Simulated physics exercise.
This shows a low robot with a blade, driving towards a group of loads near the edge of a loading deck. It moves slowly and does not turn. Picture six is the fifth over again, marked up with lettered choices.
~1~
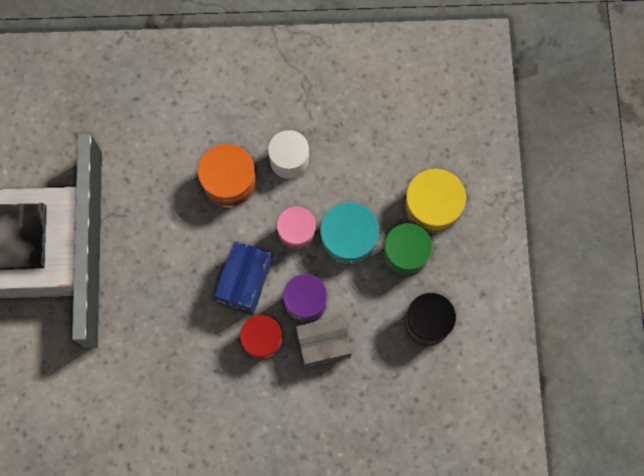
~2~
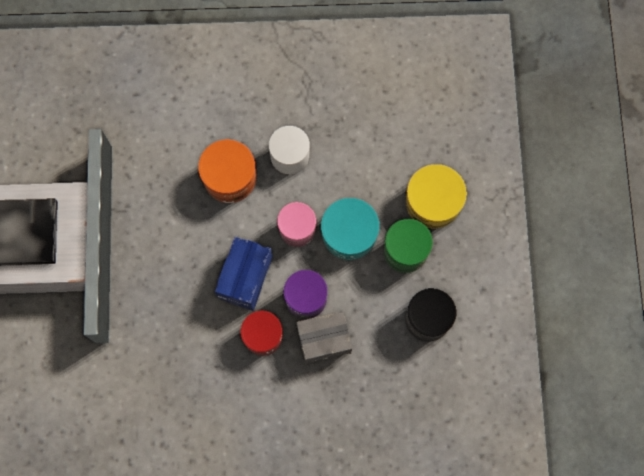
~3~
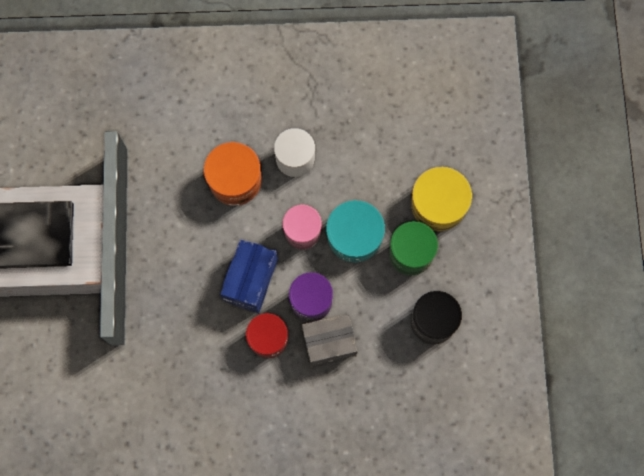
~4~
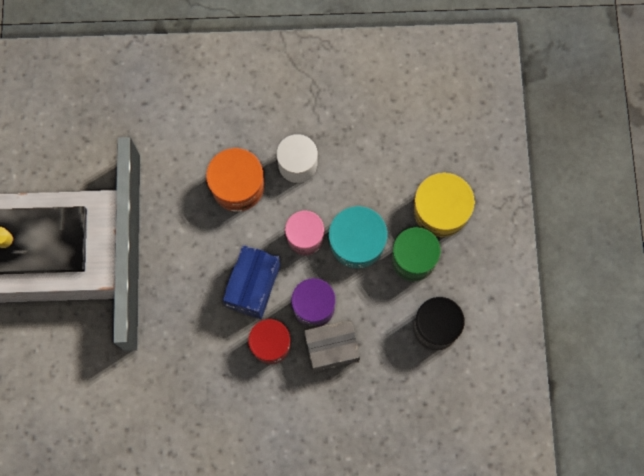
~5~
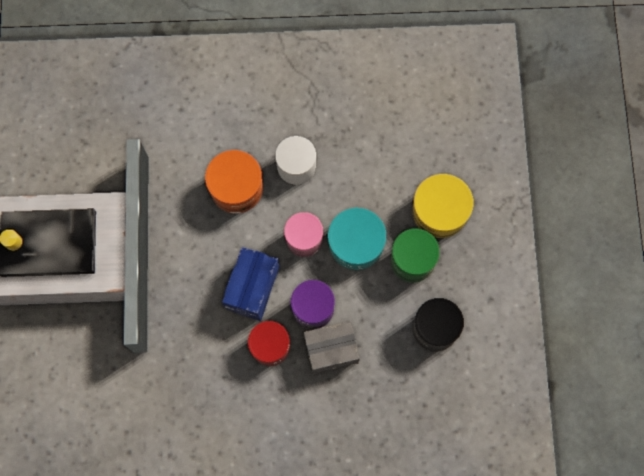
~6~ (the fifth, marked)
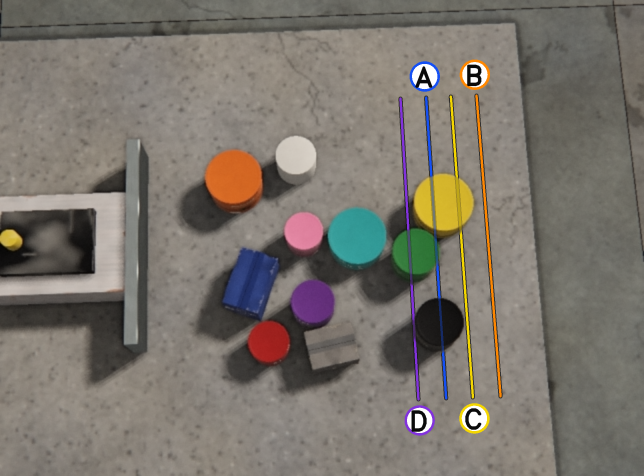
A low robot with a blade creeps right toward a group of colourful loads.
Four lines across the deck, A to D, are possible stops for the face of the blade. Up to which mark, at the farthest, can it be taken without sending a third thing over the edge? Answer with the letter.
C.
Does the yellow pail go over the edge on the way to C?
Yes.
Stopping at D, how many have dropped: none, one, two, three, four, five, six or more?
The count is none.
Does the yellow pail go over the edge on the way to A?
By then, no.
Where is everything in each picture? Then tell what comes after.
The first picture shows orange pail (228, 177); green pail (407, 251); pink pail (296, 229).
The second picture shows robot (16, 232); blue box (244, 274).
The third picture shows robot (32, 234); yellow pail (440, 200).
The fourth picture shows robot (46, 239); red pail (270, 343).
The fifth picture shows robot (55, 242); purple pail (313, 305); black pail (437, 326); orange pail (235, 183).
On the marked copy, A at (436, 242); B at (488, 240); C at (461, 241); D at (409, 243).
With C. Early on, robot (175, 237); white canister (321, 152); red pail (283, 344).
Further on, robot (295, 233); yellow pail (477, 192); green pail (476, 272).
At the end, robot (385, 230); green pail over the edge; yellow pail over the edge; two fallen.
As for the rest, A is within the limit but short; B drops four; D is within the limit but short.
